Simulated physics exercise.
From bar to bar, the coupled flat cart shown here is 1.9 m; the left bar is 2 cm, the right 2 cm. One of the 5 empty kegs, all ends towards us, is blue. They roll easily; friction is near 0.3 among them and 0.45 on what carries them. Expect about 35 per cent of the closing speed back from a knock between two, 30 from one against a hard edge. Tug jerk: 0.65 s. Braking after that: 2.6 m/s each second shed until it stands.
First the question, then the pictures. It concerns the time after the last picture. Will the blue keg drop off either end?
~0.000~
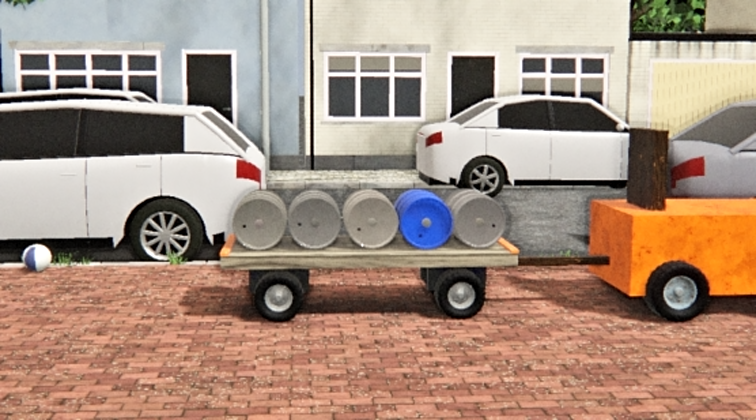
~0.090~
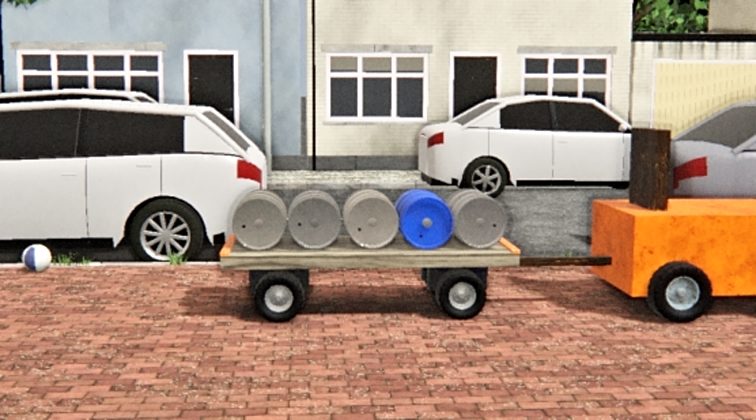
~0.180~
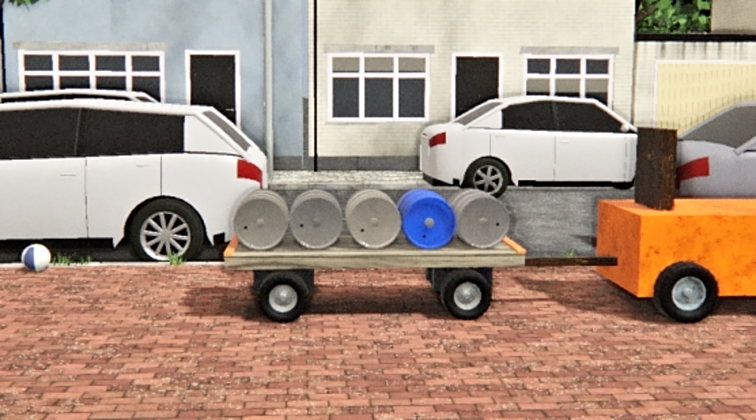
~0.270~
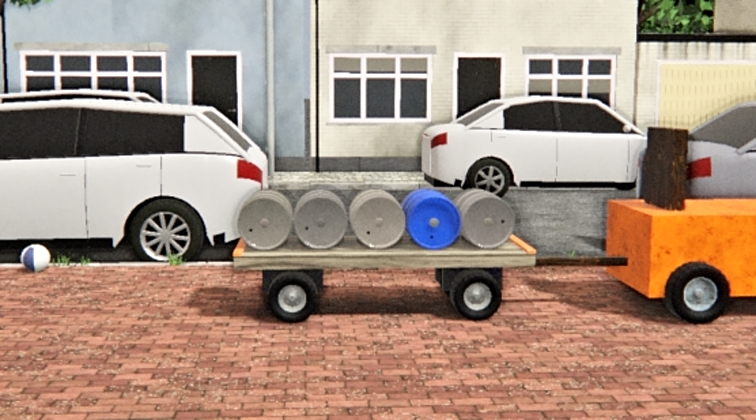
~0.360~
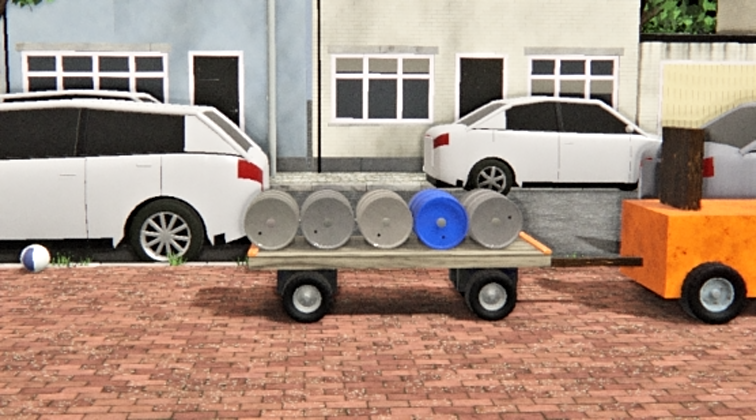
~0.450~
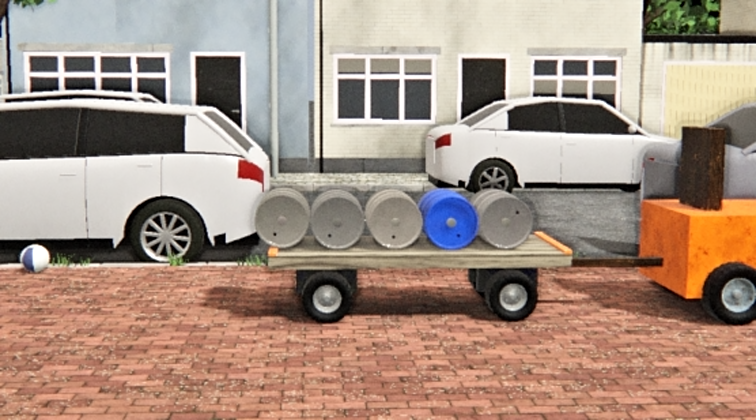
The blue keg rides along.
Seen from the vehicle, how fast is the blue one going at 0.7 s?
It's travelling at about 1.5 m/s.
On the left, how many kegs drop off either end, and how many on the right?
By side, that's 2 to the left and 0 to the right.
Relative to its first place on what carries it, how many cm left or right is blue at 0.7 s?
Shift of blue: 45, leftward.
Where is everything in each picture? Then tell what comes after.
The first frame shows blue at (427, 223); right bar at (515, 252); cart at rest; 5 of the 5 make up the bottom layer on the deck.
The second frame shows blue at (427, 223); right bar at (516, 252); cart moving right at 0.2 m/s.
The third frame shows blue at (430, 223); right bar at (522, 252); cart moving right at 0.6 m/s.
The fourth frame shows blue at (434, 223); right bar at (532, 252); cart moving right at 0.9 m/s.
The fifth frame shows blue at (442, 223); right bar at (548, 252); cart moving right at 1.3 m/s.
The sixth frame shows blue at (452, 223); right bar at (569, 252); cart moving right at 1.6 m/s.
After 0.7 s, blue is on the deck, 85 cm from the left bar, rolling left along the cart; 1 gone from the cart.
After 0.9 s, blue is on the deck, 65 cm from the left bar, rolling left along the cart; 2 gone from the cart.
After 2.5 s, blue is on the deck, 85 cm from the left bar, rolling right along the cart; 2 gone from the cart.
At rest (5.2 s), blue is on the deck, 45 cm from the right bar; 2 gone from the cart.
